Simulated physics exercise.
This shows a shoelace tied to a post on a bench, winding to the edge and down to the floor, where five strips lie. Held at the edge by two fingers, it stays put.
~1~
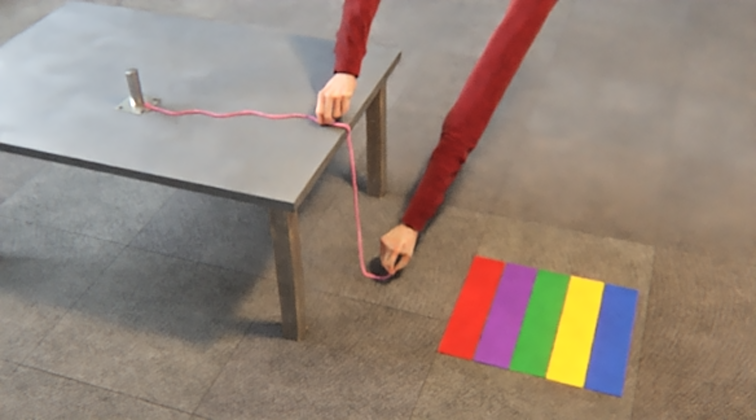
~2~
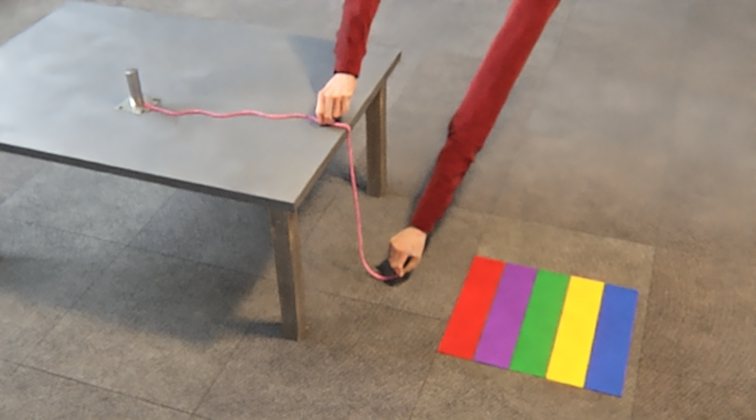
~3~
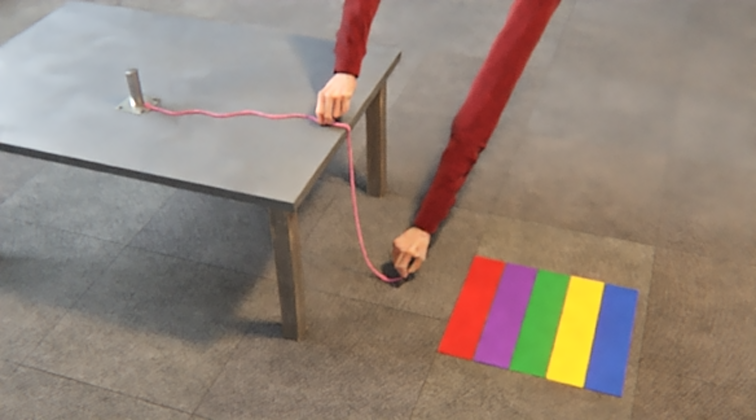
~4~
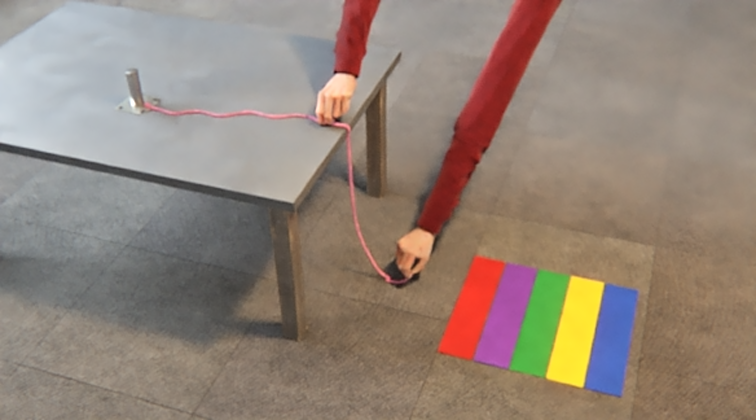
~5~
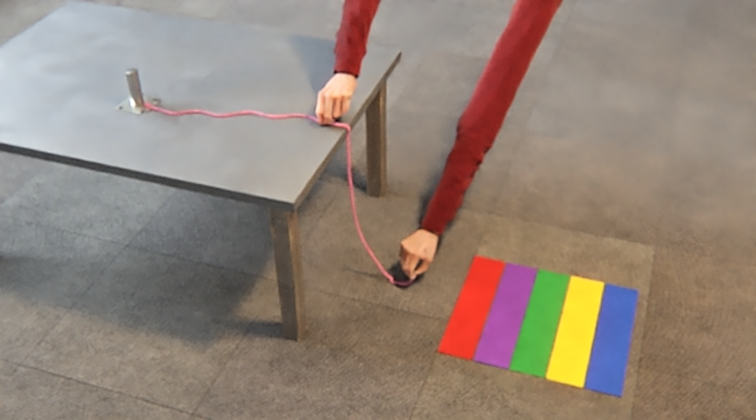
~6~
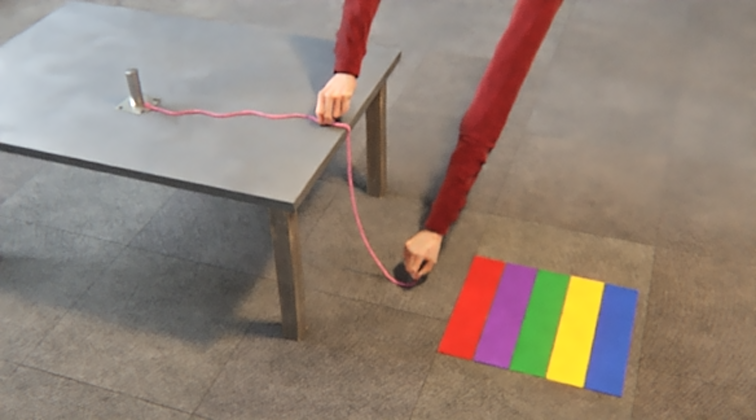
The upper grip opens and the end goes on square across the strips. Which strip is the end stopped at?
Stopped at purple.
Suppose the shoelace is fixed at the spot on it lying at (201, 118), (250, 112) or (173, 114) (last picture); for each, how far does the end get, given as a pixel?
(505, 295), (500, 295), (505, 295).
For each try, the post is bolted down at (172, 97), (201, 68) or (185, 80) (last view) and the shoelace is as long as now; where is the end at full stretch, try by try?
Try by try: (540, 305), (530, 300) and (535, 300).
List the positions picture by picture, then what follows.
The first frame shows end (394, 271); red (462, 337); purple (497, 345); green (532, 354); yellow (569, 363); blue (607, 372).
The second frame shows end (403, 273); shoelace through (171, 113) (240, 114) (309, 117) (350, 154) (357, 208) (364, 262).
The third frame shows end (407, 274).
The fourth frame shows end (411, 275); shoelace through (171, 113) (240, 114) (309, 117) (349, 154) (354, 208) (373, 262).
The fifth frame shows end (414, 276).
The sixth frame shows end (418, 277); shoelace through (171, 113) (240, 114) (309, 117) (349, 154) (354, 208) (377, 261).
Soon after, end near (453, 284); short of the strips.
After that, end near (489, 292); over red.
At the stop, end near (511, 297); over purple. The purple one.
